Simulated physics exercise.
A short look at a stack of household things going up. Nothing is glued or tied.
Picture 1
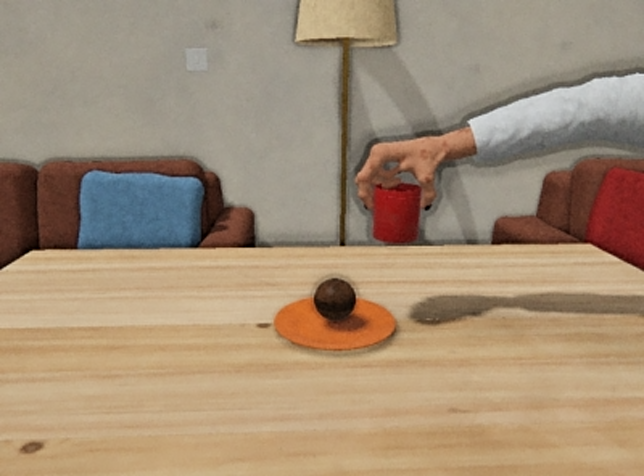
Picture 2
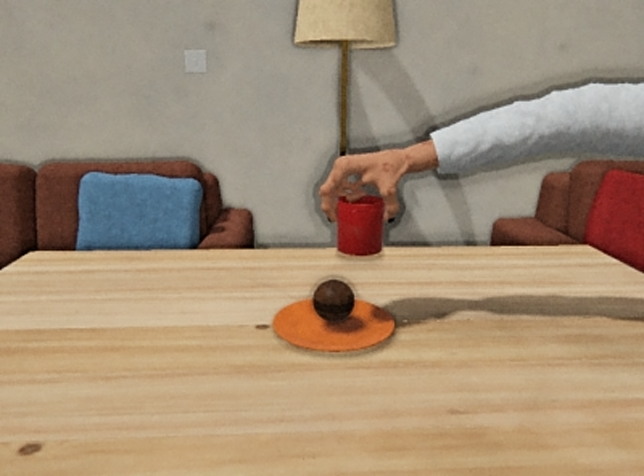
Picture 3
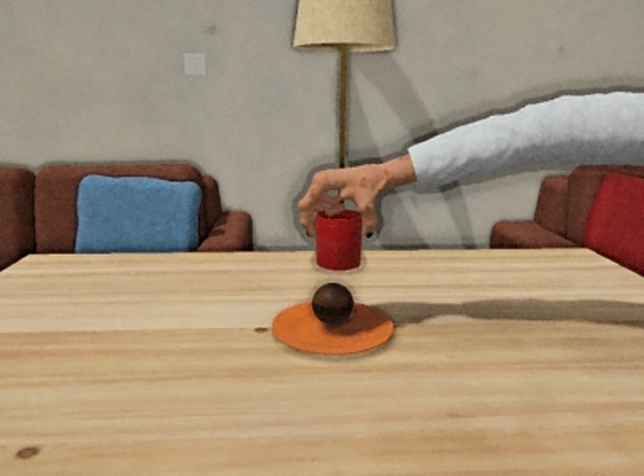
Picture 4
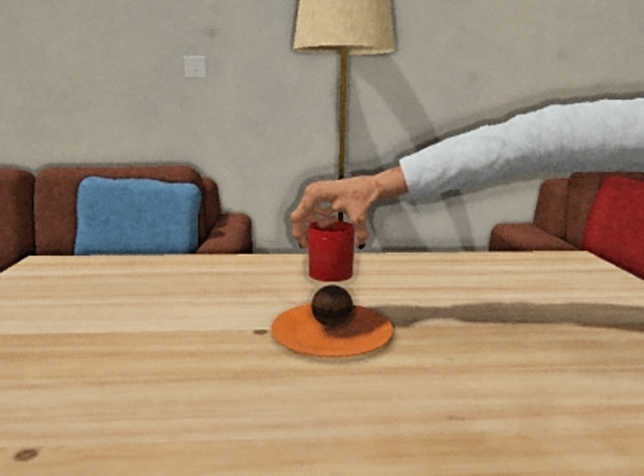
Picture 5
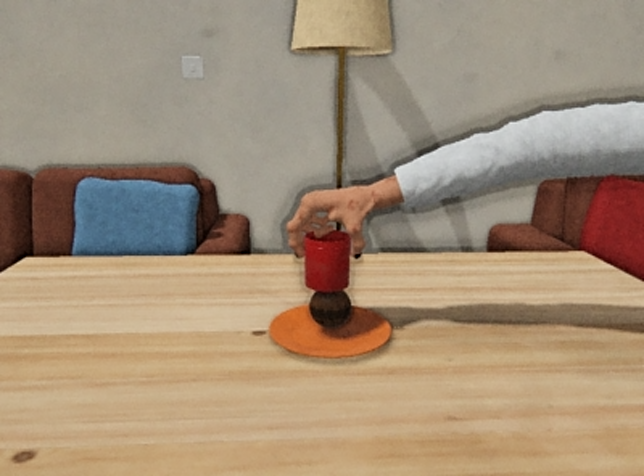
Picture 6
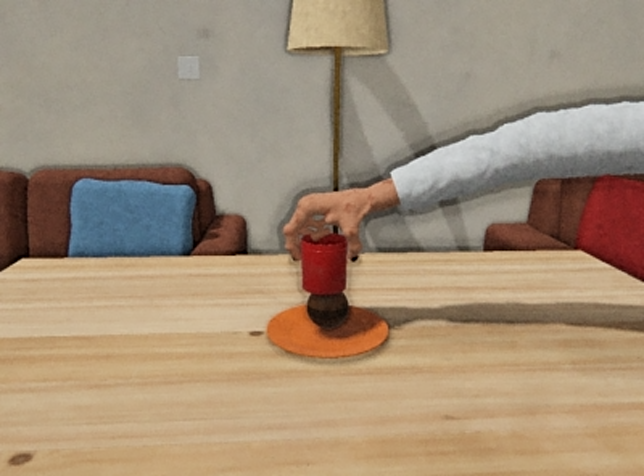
A hand in a pale sleeve carried a red cup leftward and down over a wooden table, then lowered it onto a dark brown ball sitting on a flat orange disc, still gripping the cup.
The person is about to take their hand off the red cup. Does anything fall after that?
The pile gives way.
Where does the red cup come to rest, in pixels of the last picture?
At about (194, 316).
Then, 0.50 s after the last picture, red cup now fallen.
Then, 0.70 s after the last picture, things are still on the move.
At rest, fallen, red cup; the other 2 in place. Seen from the same camera at the end, red cup near (194, 316). The pile loses its balance.
